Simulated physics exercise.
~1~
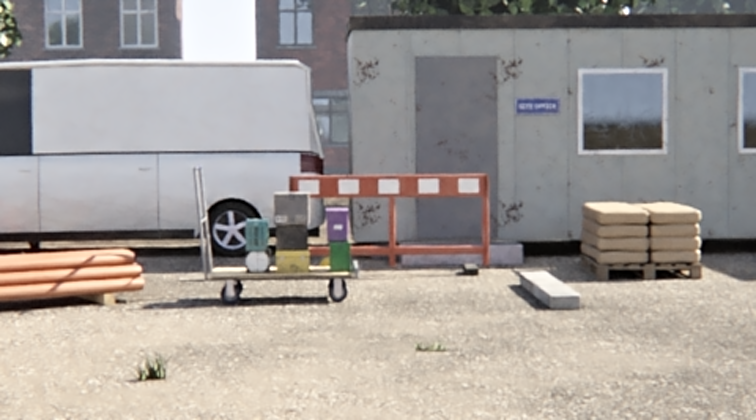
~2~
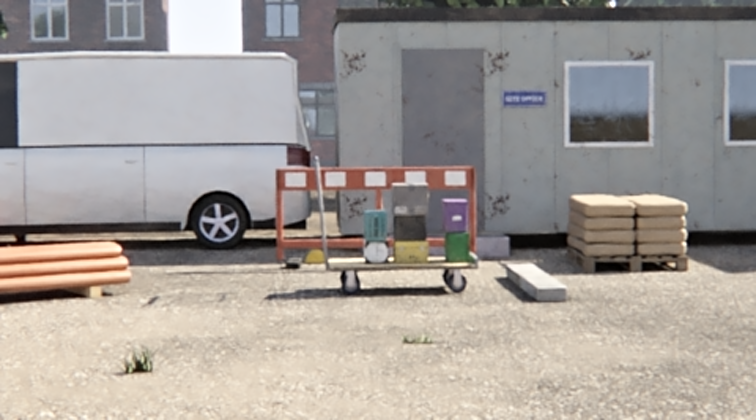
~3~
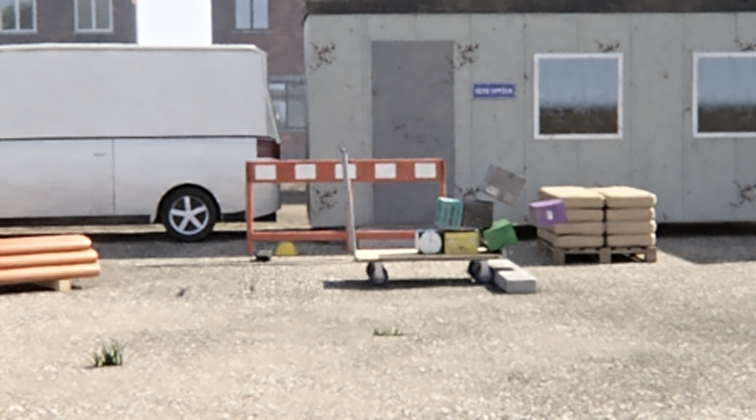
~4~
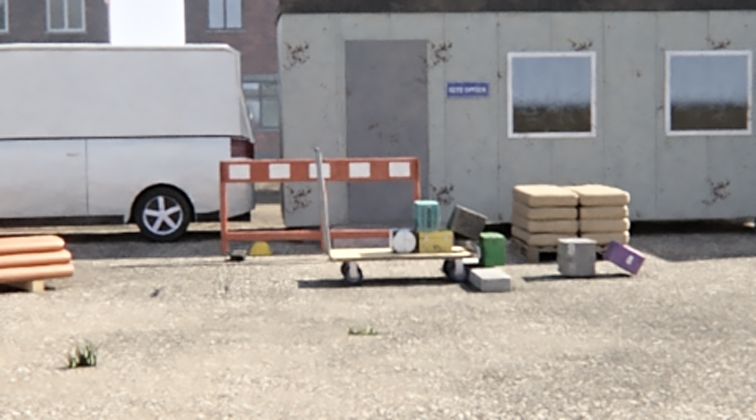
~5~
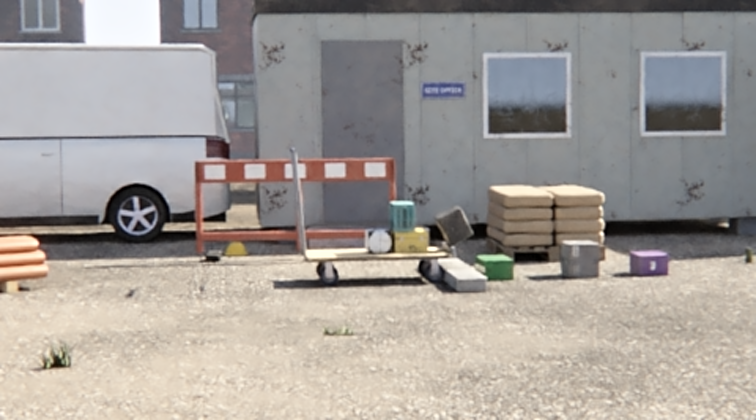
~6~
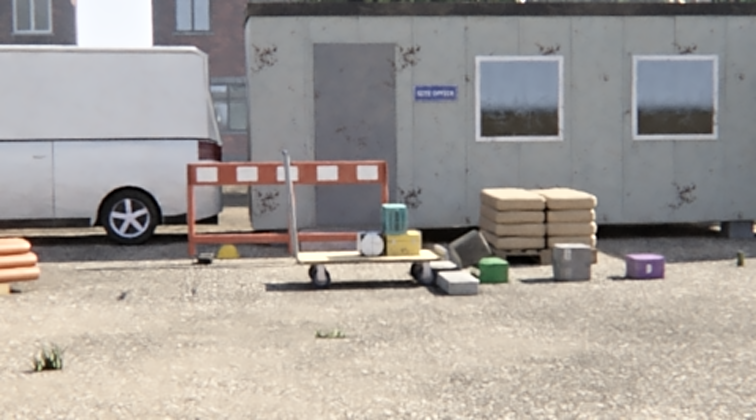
In a gravel yard outside a site office, a flat trolley loaded with boxes rolls right and stops at a kerb; grey, purple, green and dark boxes tumble off the front onto the ground, while the teal, yellow and white items stay on the deck.
